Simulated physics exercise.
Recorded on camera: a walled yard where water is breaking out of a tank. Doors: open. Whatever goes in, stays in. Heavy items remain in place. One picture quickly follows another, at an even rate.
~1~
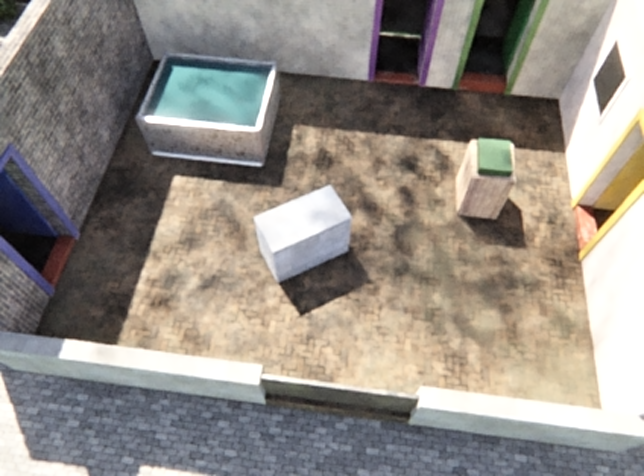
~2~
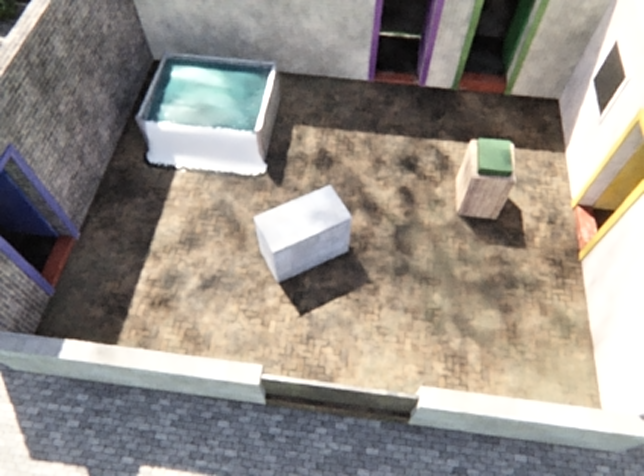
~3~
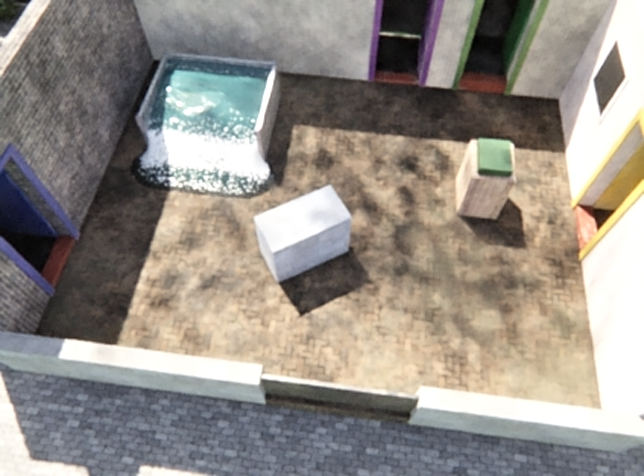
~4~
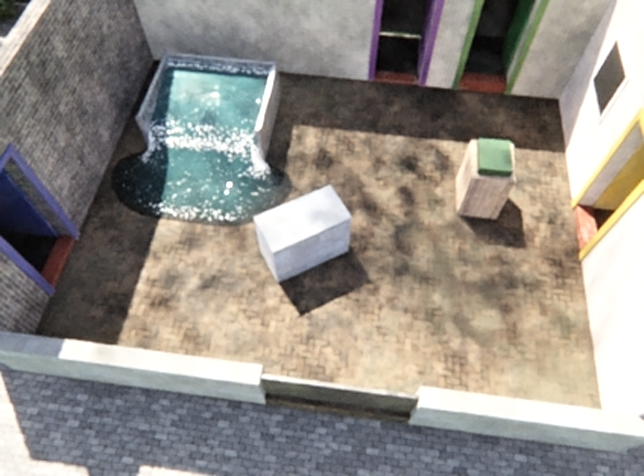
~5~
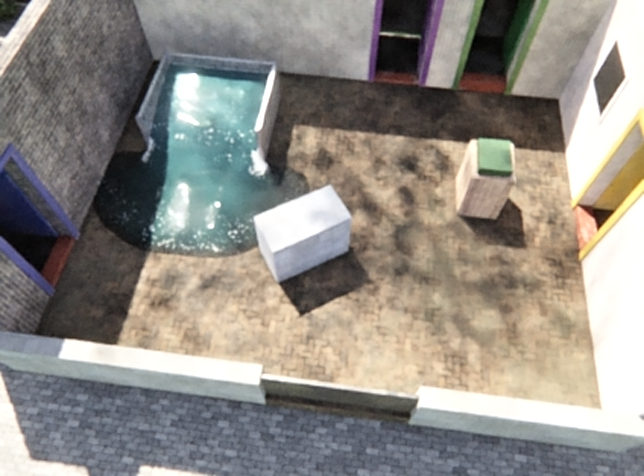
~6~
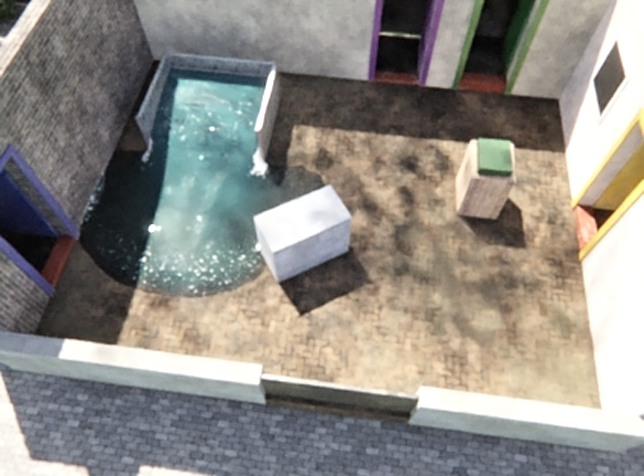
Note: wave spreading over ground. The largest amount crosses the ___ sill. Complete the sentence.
The largest amount crosses the blue sill.
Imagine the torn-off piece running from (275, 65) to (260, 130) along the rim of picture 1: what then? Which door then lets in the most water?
Most of it gets in at the door marked purple.
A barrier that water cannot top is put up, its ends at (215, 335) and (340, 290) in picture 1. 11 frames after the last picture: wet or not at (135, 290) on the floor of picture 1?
My call: Swamped.
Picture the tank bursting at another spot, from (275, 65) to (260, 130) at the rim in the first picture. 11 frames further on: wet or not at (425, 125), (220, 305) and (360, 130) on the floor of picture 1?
In the order given: Waterlogged, bare, waterlogged.
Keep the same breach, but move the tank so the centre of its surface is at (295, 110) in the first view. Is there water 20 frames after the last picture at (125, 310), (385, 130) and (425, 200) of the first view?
Result, in order: Affected; unaffected; affected.
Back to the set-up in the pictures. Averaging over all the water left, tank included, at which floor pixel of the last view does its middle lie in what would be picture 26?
The balance point is around (214, 269).
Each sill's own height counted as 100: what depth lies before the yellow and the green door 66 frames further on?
60 and 30 %, in that order.
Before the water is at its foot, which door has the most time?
Answer: The green door.
A moment on, water covers 30 % of the floor; purple door not reached, green door not reached, yellow door not reached, blue door wet at the sill, nothing in.
Next, water covers 35 % of the floor; purple door not reached, green door not reached, yellow door not reached, blue door a trickle in.
Then, water covers 55 % of the floor; purple door not reached, green door not reached, yellow door not reached, blue door some in.
Later, water covers 70 % of the floor; purple door wet at the sill, nothing in, green door not reached, yellow door wet at the sill, nothing in, blue door some in.
In the end, water covers 95 % of the floor; purple door wet at the sill, nothing in, green door wet at the sill, nothing in, yellow door wet at the sill, nothing in, blue door some in; the blue door has let in the most.
